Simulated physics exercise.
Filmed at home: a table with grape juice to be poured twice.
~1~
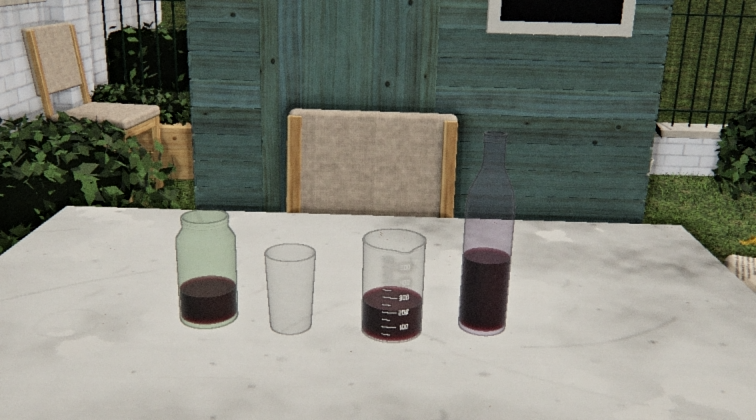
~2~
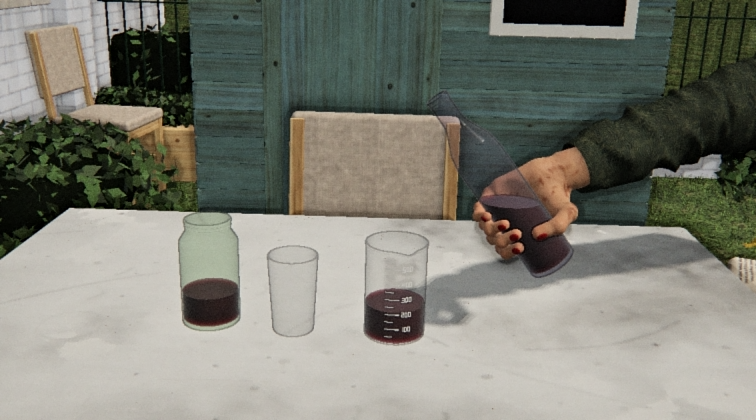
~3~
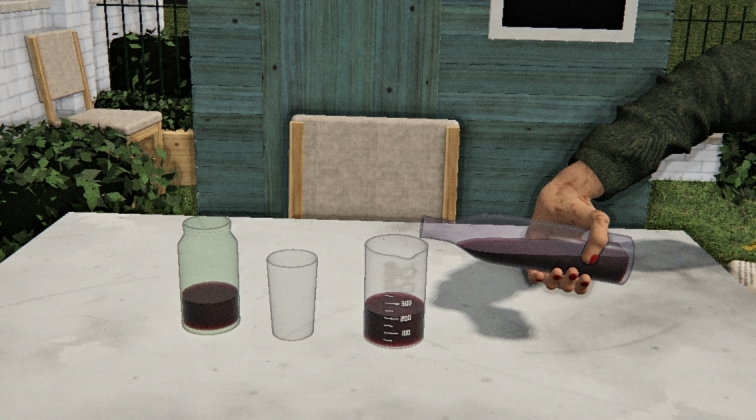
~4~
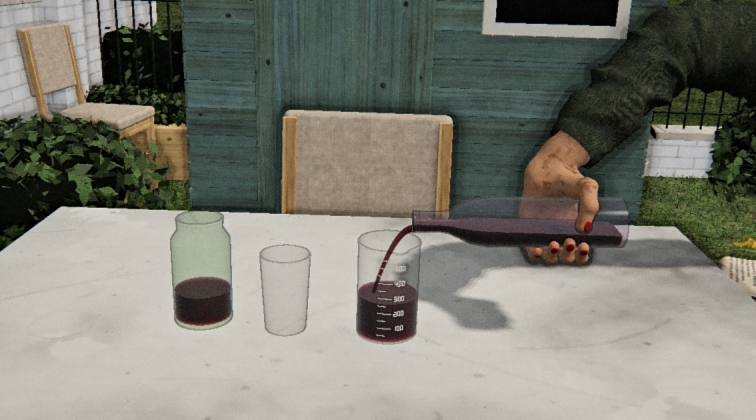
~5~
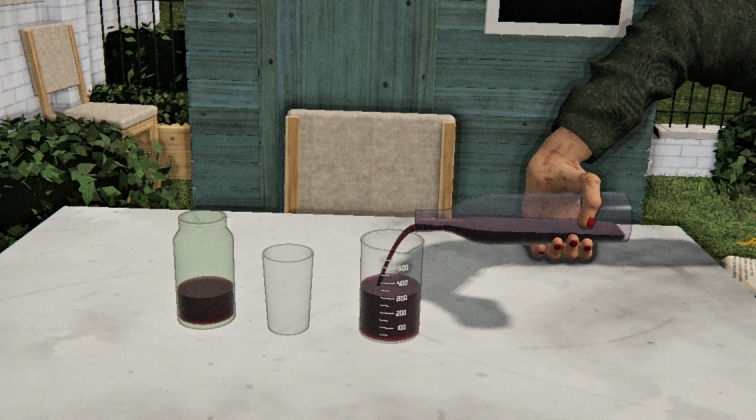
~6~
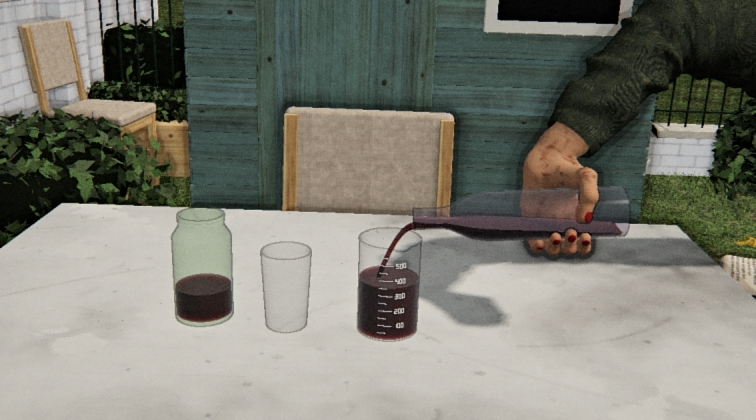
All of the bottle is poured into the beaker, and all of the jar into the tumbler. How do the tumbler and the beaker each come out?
In order: The tumbler is going to be big enough for that pour, the beaker is going to be big enough for that pour.
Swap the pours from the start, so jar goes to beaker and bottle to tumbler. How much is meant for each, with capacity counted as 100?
Roughly 60 per cent first, then roughly 110 per cent.
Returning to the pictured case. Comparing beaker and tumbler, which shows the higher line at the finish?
It stands higher in the one on the right.
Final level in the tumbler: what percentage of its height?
70 percent or so.
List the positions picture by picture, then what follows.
The first picture shows before the pour; bottle (489, 231) about a third full; jar (207, 265) about a quarter full; beaker (393, 284) about a third full; tumbler (290, 287) empty.
In the second picture, the bottle is on its way; bottle (495, 180) tipped 35° with all of its load; beaker about a third full, surface at (395, 301).
The third picture shows the grape juice nears the lip; bottle (521, 243) tipped 80° with all of its load; beaker (395, 290) about a third full.
The fourth picture shows pouring; bottle (514, 222) tipped 90° with about three quarters of its load; beaker about half full, surface at (388, 293).
The fifth picture shows pouring; bottle (517, 219) tipped 95° with about two thirds of its load; tumbler (288, 288) empty.
The sixth picture shows pouring; bottle (515, 215) tipped 95° with about half of its load; jar about a quarter full, surface at (204, 285); beaker about half full, surface at (389, 277); tumbler (286, 285) empty.
A moment on, the beaker is about two thirds full.
Further on, the beaker is about three quarters full.
When it is over, the tumbler is about two thirds full; the beaker is about three quarters full.
